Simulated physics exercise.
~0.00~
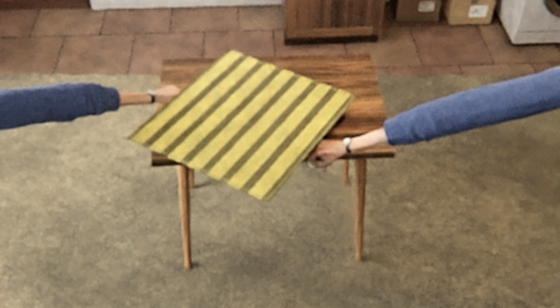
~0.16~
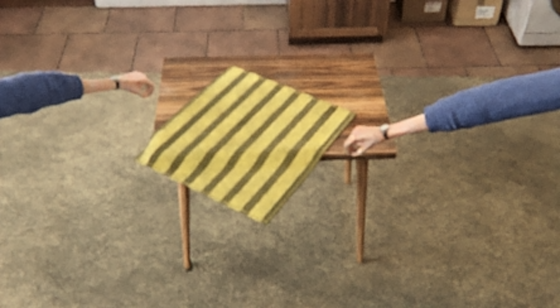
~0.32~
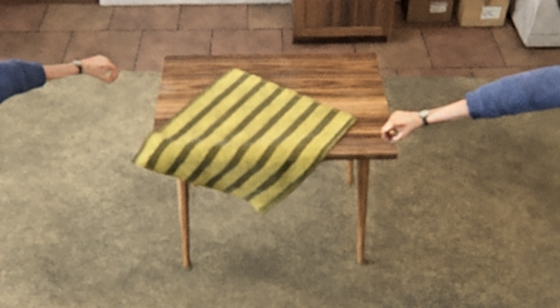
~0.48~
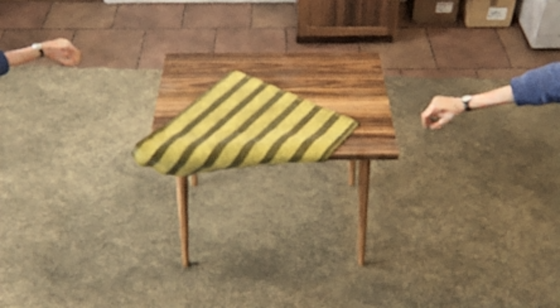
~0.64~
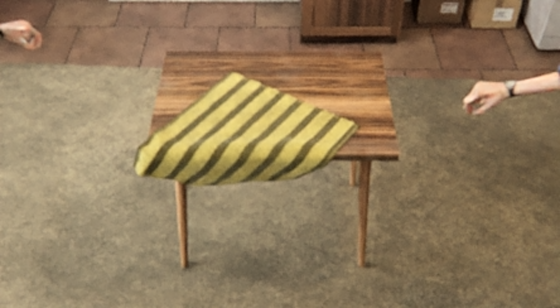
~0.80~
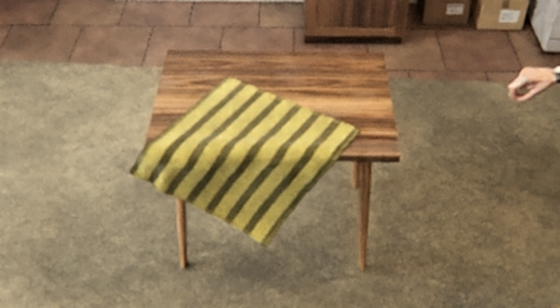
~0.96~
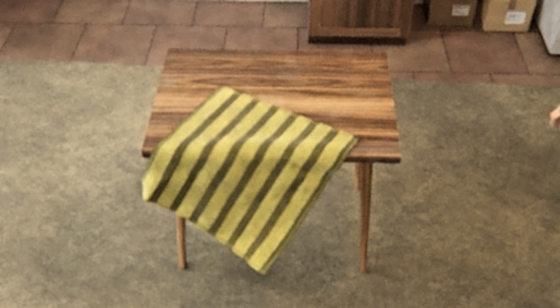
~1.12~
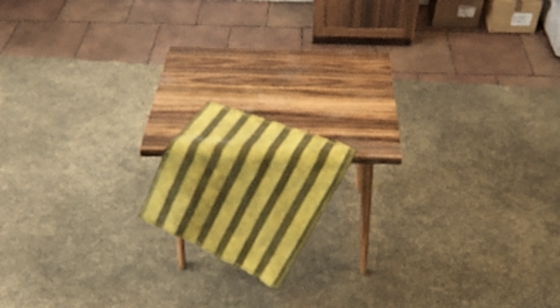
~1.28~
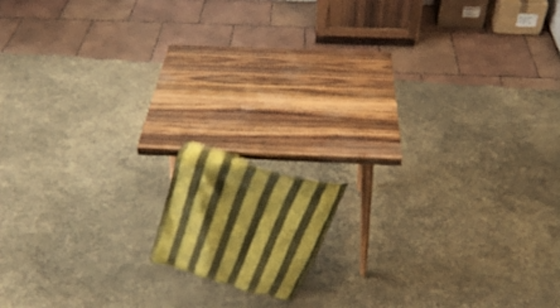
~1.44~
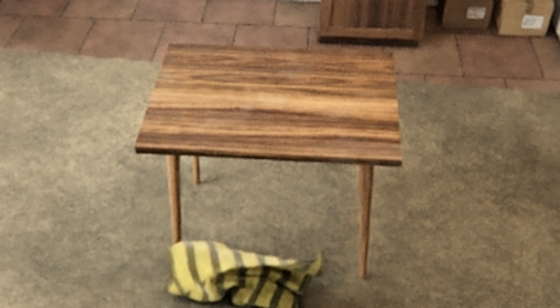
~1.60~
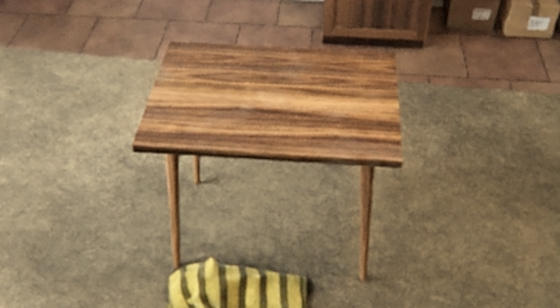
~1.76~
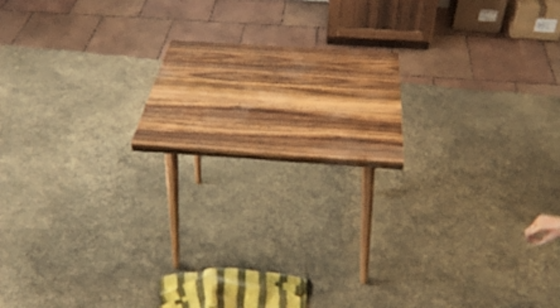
Yellow-and-brown striped towel released by two hands over a wooden table's front edge, drooping, sliding off and crumpling on the floor.
